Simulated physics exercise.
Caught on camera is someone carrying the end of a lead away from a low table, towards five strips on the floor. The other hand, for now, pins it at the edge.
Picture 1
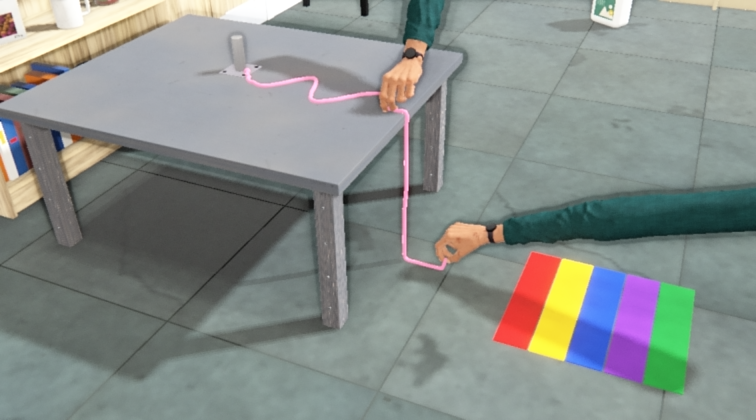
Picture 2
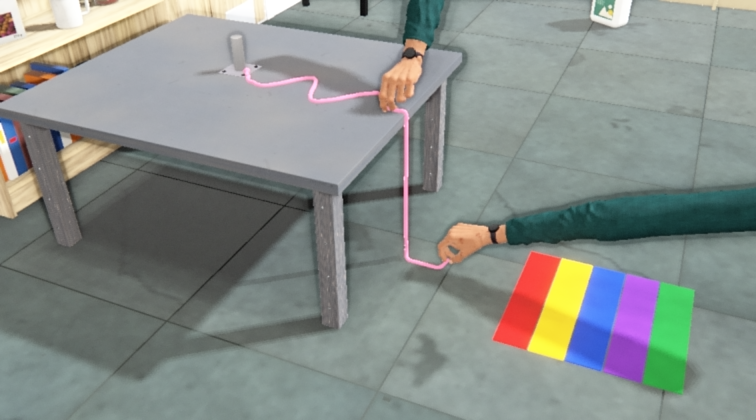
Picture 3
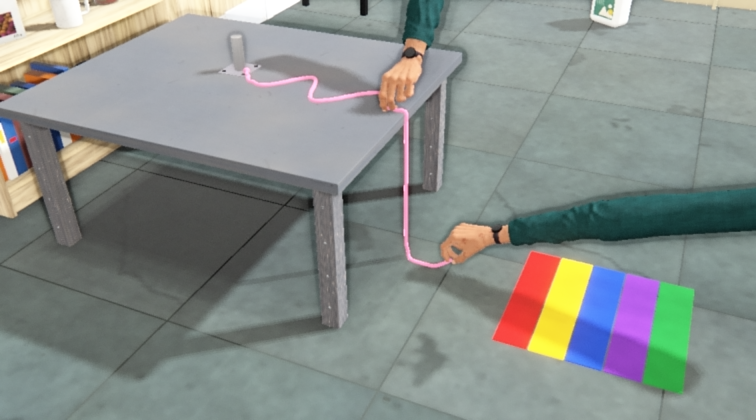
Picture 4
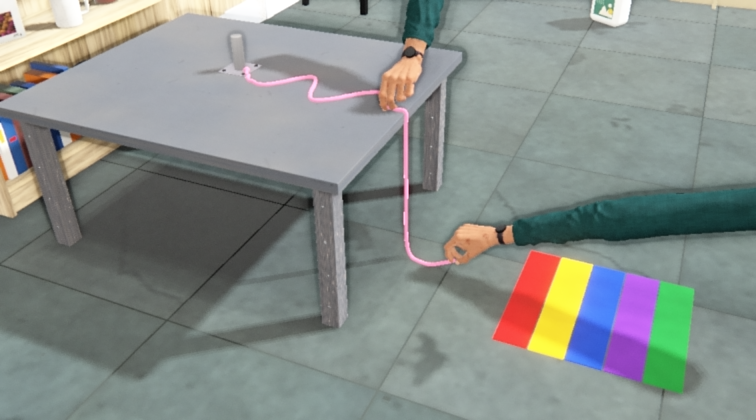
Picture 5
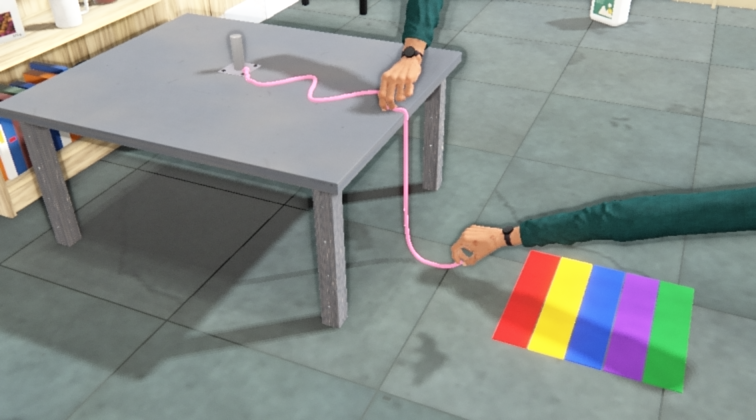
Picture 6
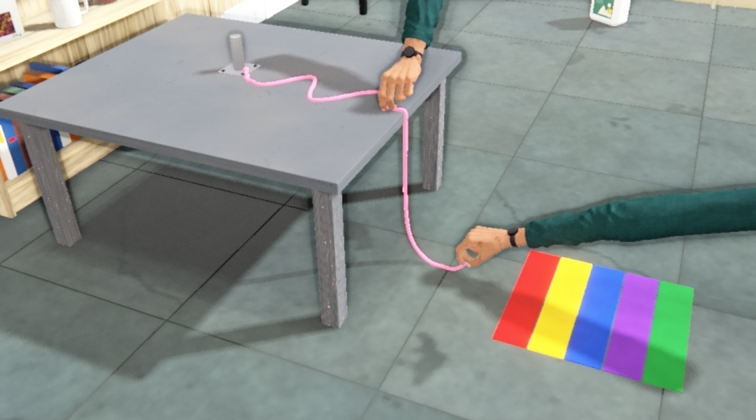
A hand slowly draws the pink cord's end slightly right, near five coloured floor strips.
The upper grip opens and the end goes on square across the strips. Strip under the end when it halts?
Green strip.
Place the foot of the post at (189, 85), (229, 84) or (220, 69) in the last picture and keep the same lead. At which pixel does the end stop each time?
Roughly (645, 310), (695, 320) and (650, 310), try by try.
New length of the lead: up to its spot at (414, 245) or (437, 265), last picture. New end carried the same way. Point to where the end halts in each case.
In turn, around (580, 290) and around (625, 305).
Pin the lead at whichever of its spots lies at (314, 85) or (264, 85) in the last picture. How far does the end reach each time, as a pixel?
Respectively (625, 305) and (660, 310).
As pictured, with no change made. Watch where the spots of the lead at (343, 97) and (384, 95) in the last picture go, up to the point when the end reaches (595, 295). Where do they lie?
Positions: (409, 106) for the first, (422, 150) for the second.
A little later, end near (595, 295); over blue.
Next, end near (646, 308); over purple.
When it is tight, end near (676, 316); over green. It gets as far as the green strip.
